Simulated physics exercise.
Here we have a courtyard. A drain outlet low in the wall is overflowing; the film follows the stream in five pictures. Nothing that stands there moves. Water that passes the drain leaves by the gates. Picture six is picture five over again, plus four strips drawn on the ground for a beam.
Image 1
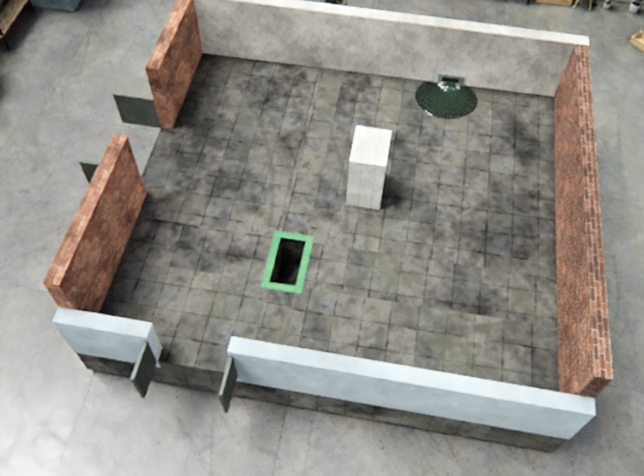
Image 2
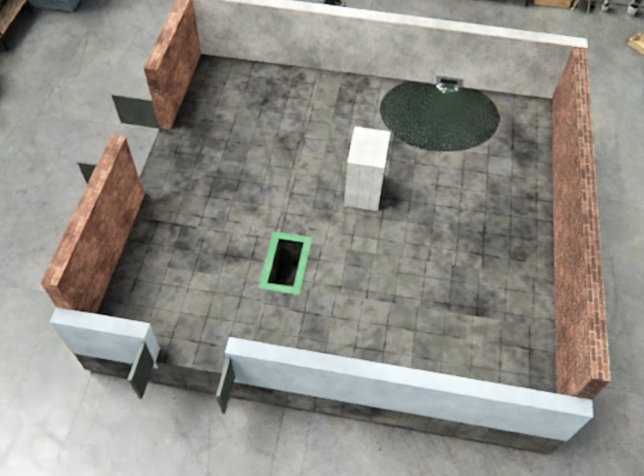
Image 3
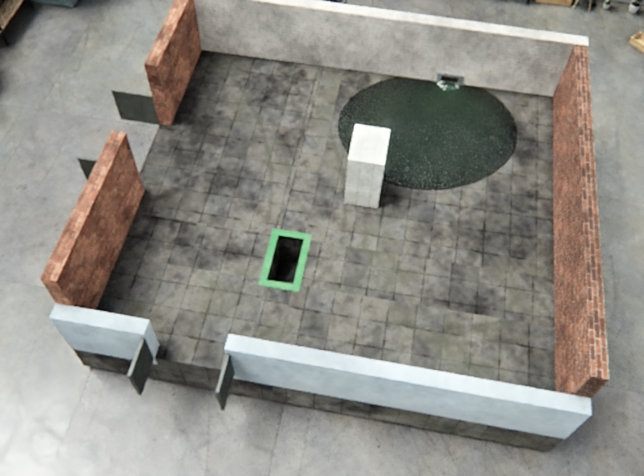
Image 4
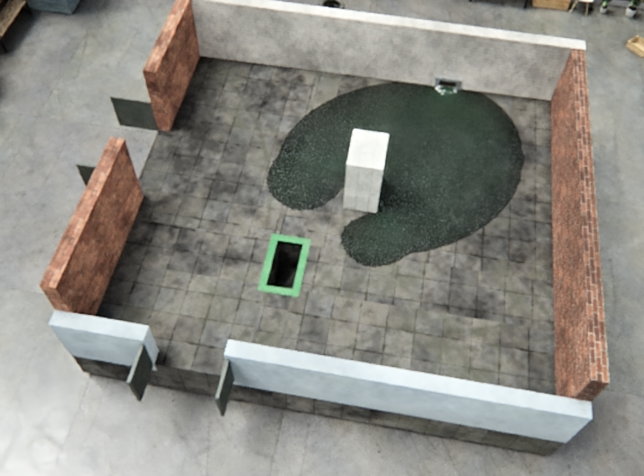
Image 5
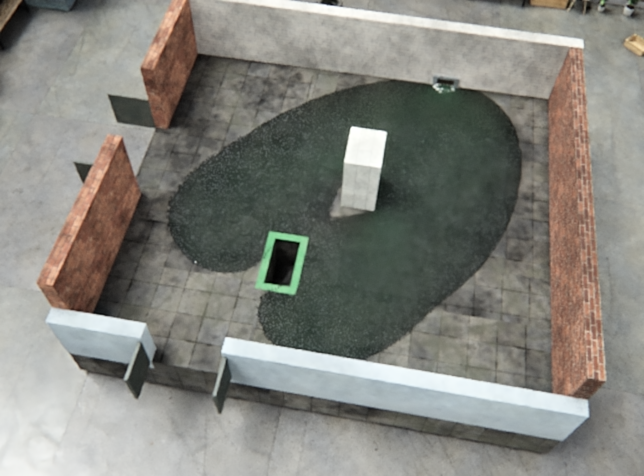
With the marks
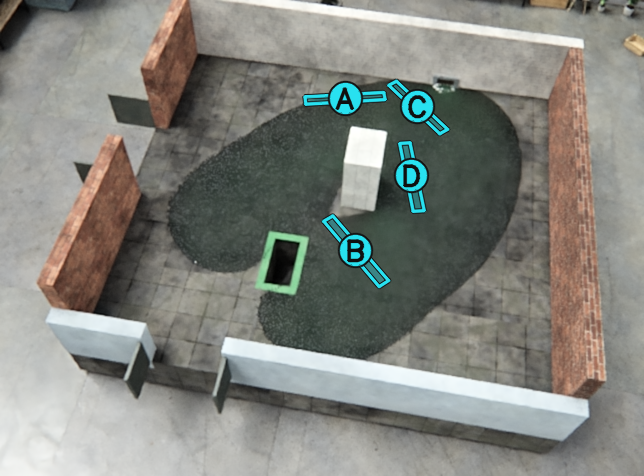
Dark green water spreading from a wall outlet across a walled courtyard, wrapping around a pale block and reaching a green-framed drain.
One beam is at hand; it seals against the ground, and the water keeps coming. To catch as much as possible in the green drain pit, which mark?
Spot A does it best.
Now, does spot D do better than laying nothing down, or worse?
It is worse.
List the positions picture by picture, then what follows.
Outfall at (450, 80); green drain pit at (288, 261); open gate at (199, 354); open gate at (160, 160); 2 % of the ground under water, visible out to (460, 114); green drain pit still dry, in the first picture.
In the second picture, 7 % of the ground under water, visible out to (418, 143); green drain pit still dry.
In the third picture, 15 % of the ground under water, visible out to (406, 184); green drain pit still dry.
In the fourth picture, 26 % of the ground under water, visible out to (367, 256); green drain pit still dry.
In the fifth picture, 46 % of the ground under water, visible out to (269, 323); green drain pit taking water.
In cyan, A from (305, 100) to (384, 95); B from (328, 218) to (383, 283); C from (392, 83) to (443, 131); D from (404, 143) to (418, 211).
With A, about 12 % of the stream goes into the green drain pit, about 87 % out by the gates.
With B, about 5 % of the stream goes into the green drain pit, about 93 % out by the gates.
With C, about 8 % of the stream goes into the green drain pit, about 89 % out by the gates.
With D, about 8 % of the stream goes into the green drain pit, about 90 % out by the gates.
